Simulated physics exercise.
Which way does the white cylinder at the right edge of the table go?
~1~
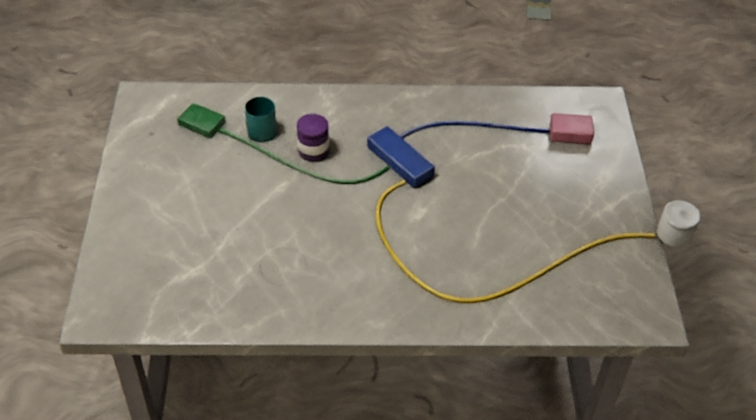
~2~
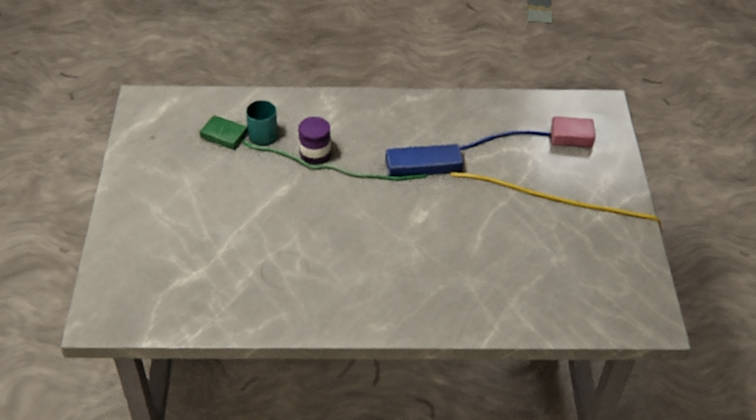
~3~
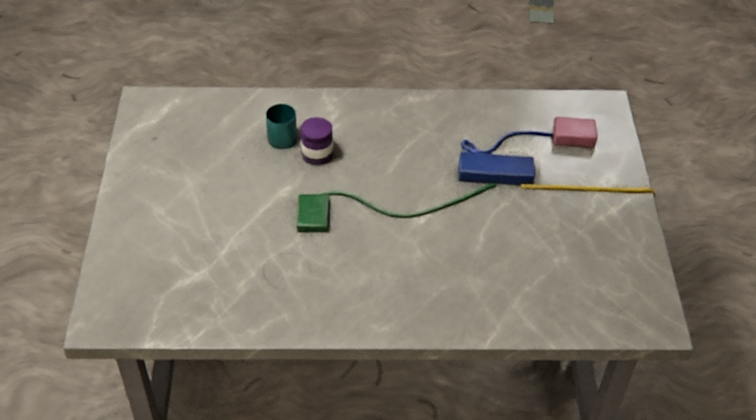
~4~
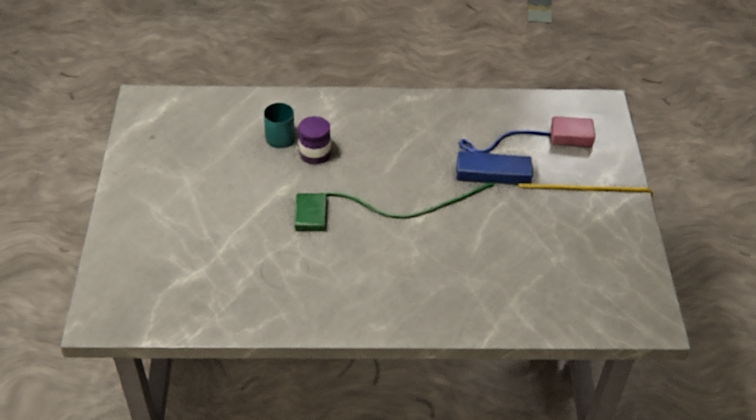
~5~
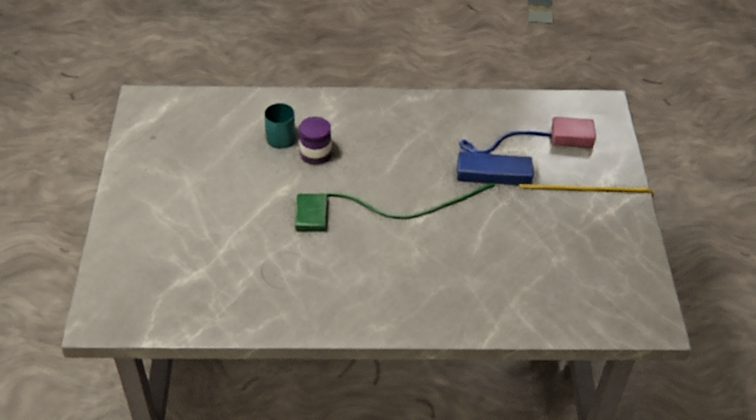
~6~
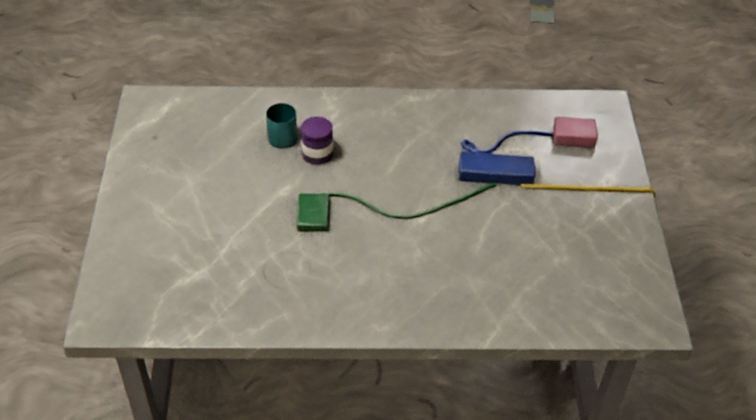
It moves down, dropping over the edge of the table and out of sight while its yellow cable pulls tight.
